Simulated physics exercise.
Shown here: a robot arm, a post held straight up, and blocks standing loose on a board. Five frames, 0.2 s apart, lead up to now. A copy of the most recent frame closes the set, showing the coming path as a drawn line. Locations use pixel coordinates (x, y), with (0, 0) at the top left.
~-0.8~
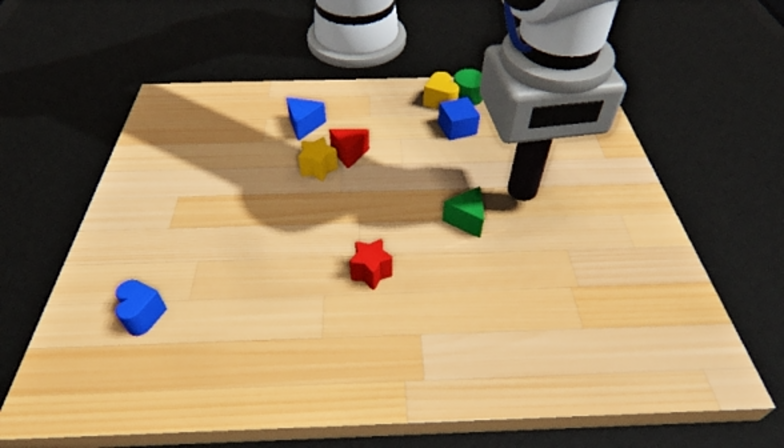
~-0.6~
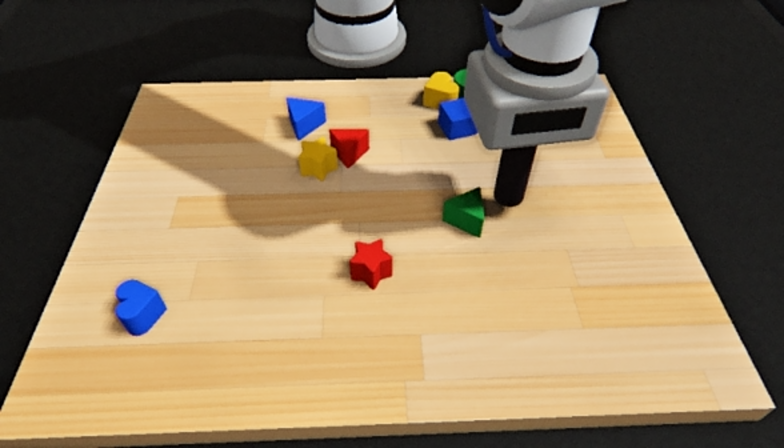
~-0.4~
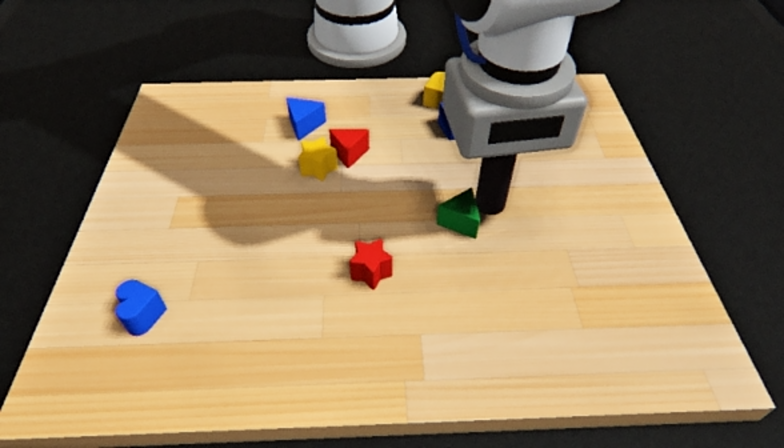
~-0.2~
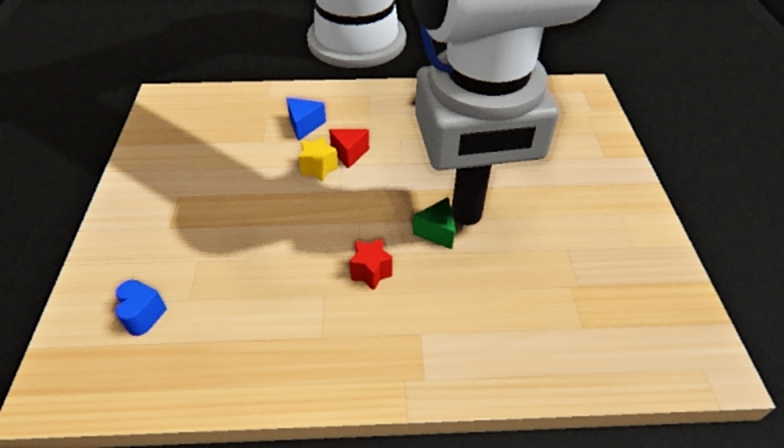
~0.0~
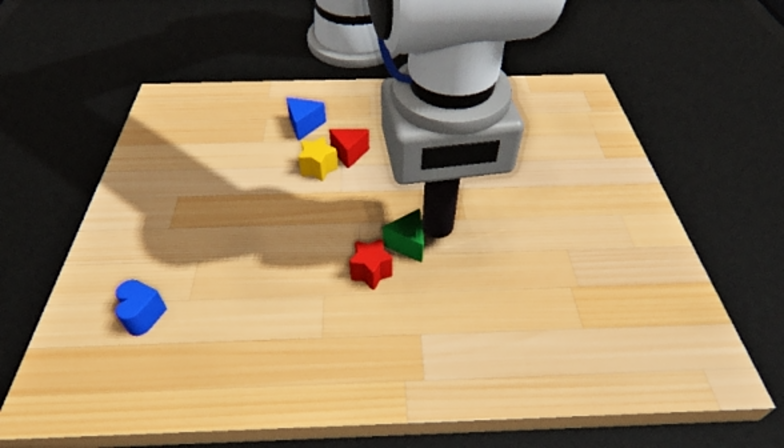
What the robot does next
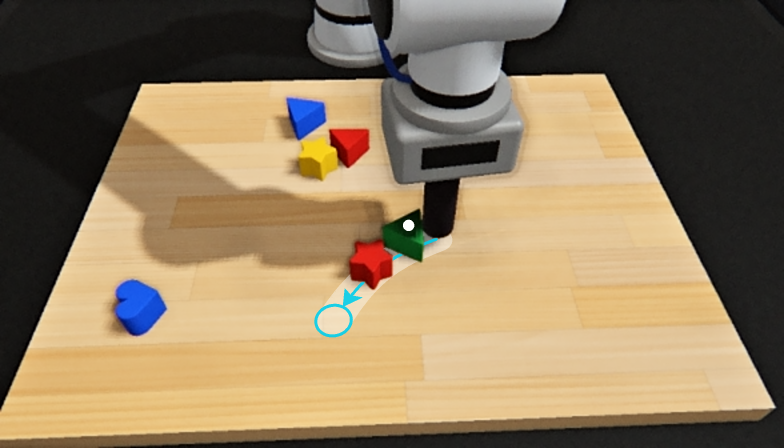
A robot arm lowers toward the near left over a wooden board of colourful blocks, its black upright post meeting the green triangular block and pushing it left and slightly nearer, up beside the unmoving red star.
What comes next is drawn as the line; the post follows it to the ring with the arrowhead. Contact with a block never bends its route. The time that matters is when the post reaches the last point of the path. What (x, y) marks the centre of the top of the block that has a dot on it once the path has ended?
For the centre of its top, I'd go with (344, 241).
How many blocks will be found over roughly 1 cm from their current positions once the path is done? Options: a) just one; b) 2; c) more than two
(b)
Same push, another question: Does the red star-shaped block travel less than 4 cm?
I believe not.
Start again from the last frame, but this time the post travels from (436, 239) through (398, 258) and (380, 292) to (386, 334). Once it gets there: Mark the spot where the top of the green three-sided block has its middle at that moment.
In the picture, that point is around (356, 238).
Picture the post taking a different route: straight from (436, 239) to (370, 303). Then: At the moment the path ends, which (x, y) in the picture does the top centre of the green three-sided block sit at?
Final place: (379, 235).
Drawn move, from (436, 239) over (397, 257) and (362, 284) to (334, 320); the dot is on the green three-sided block.
On the path given first. One third of the way, post at (397, 246); red star-shaped block at (355, 261), turned 35° anticlockwise; green three-sided block at (366, 235).
Two thirds of the way, post at (361, 273); red star-shaped block at (324, 280), turned 20° anticlockwise; green three-sided block at (344, 241), turned 35° clockwise.
At the end, post at (332, 310); red star-shaped block at (297, 295), turned 40° clockwise; green three-sided block at (344, 241), turned 35° clockwise.
